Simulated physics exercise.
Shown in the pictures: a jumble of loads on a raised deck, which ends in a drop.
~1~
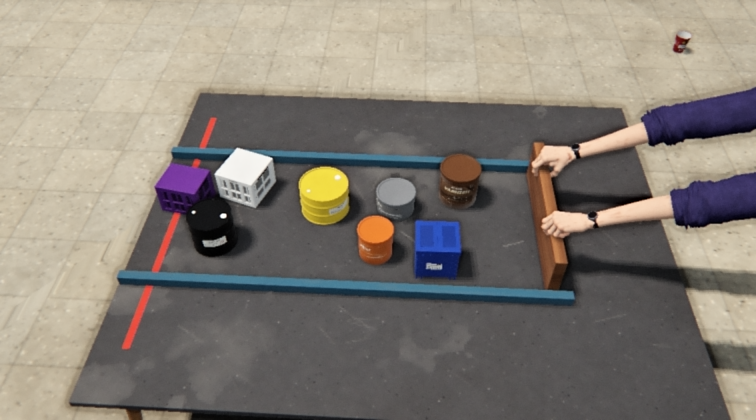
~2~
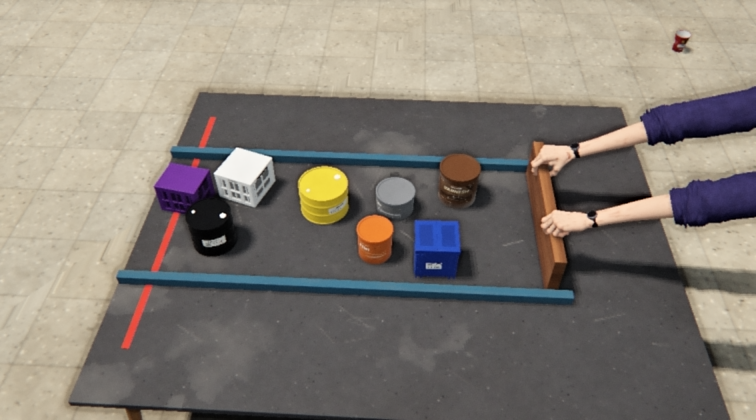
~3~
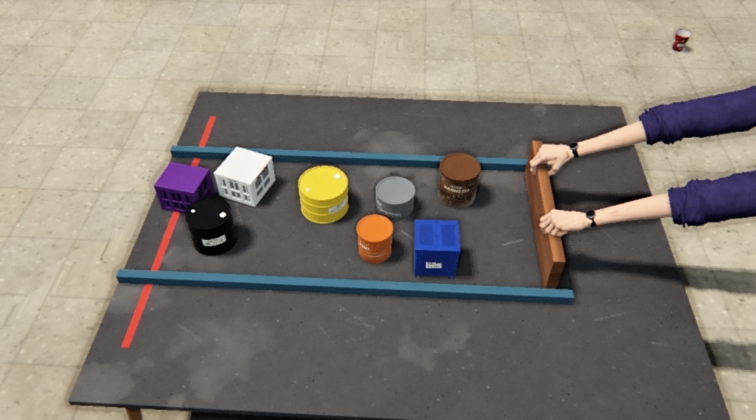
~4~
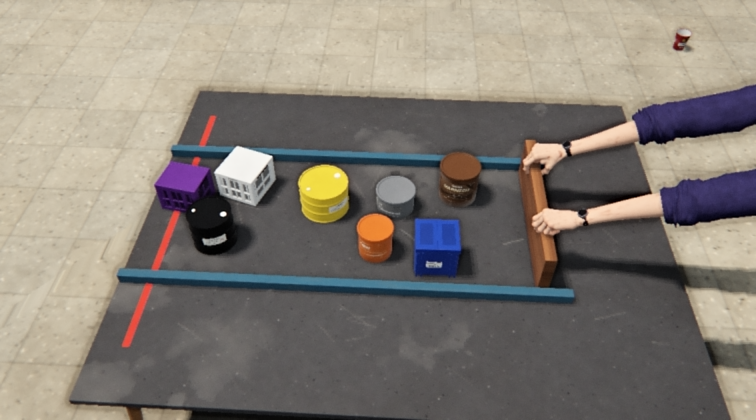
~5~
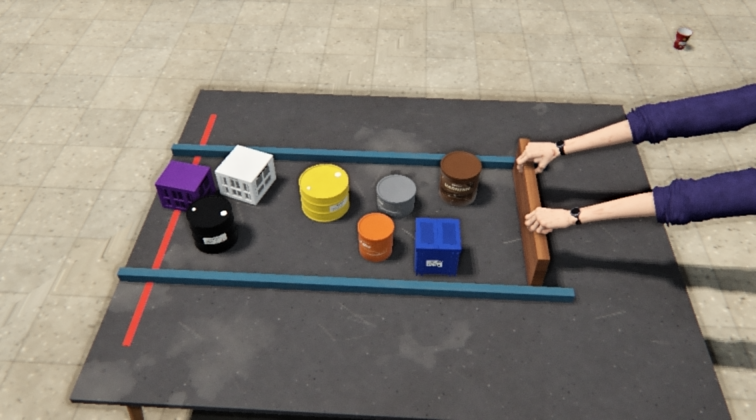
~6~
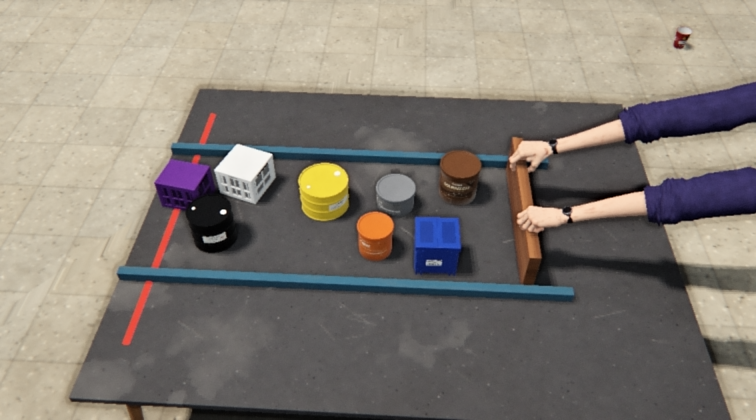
A wooden plank, held by two hands, slides slightly left between two blue rails on a dark table, while the crates, canister, pails and blue tote ahead of it stay still, some near a red tape line.
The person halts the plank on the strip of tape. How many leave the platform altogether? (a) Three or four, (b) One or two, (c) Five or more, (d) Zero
The answer is c.
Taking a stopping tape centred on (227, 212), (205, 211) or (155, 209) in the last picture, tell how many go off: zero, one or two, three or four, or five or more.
In the order of the places given: One or two; 3 or 4; five or over.
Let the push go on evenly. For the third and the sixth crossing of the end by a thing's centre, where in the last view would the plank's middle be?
At (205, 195) for the third, at (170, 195) for the sixth.
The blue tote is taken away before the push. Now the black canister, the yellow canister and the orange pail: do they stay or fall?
Here's how it goes: The black canister ends up down, the yellow canister ends up down, and the orange pail is still up there.
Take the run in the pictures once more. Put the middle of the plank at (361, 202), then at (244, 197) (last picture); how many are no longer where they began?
Up to then 5, and up to the other point 8.
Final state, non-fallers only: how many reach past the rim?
The total would be 3.
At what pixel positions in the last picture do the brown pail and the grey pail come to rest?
Brown pail: (164, 167); grey pail: (154, 204).
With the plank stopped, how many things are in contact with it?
The count in contact is 3.
A little later, none off yet; purple crate at rest near (186, 186); black canister at rest near (212, 224); white crate at rest near (246, 174).
Next, none off yet; purple crate shifted a little near (168, 184); black canister shifted a little near (189, 222); white crate shifted about its own width near (211, 164).
When it is over, the number that fall off is five or more; down, orange pail, yellow canister, white crate, black canister and purple crate.
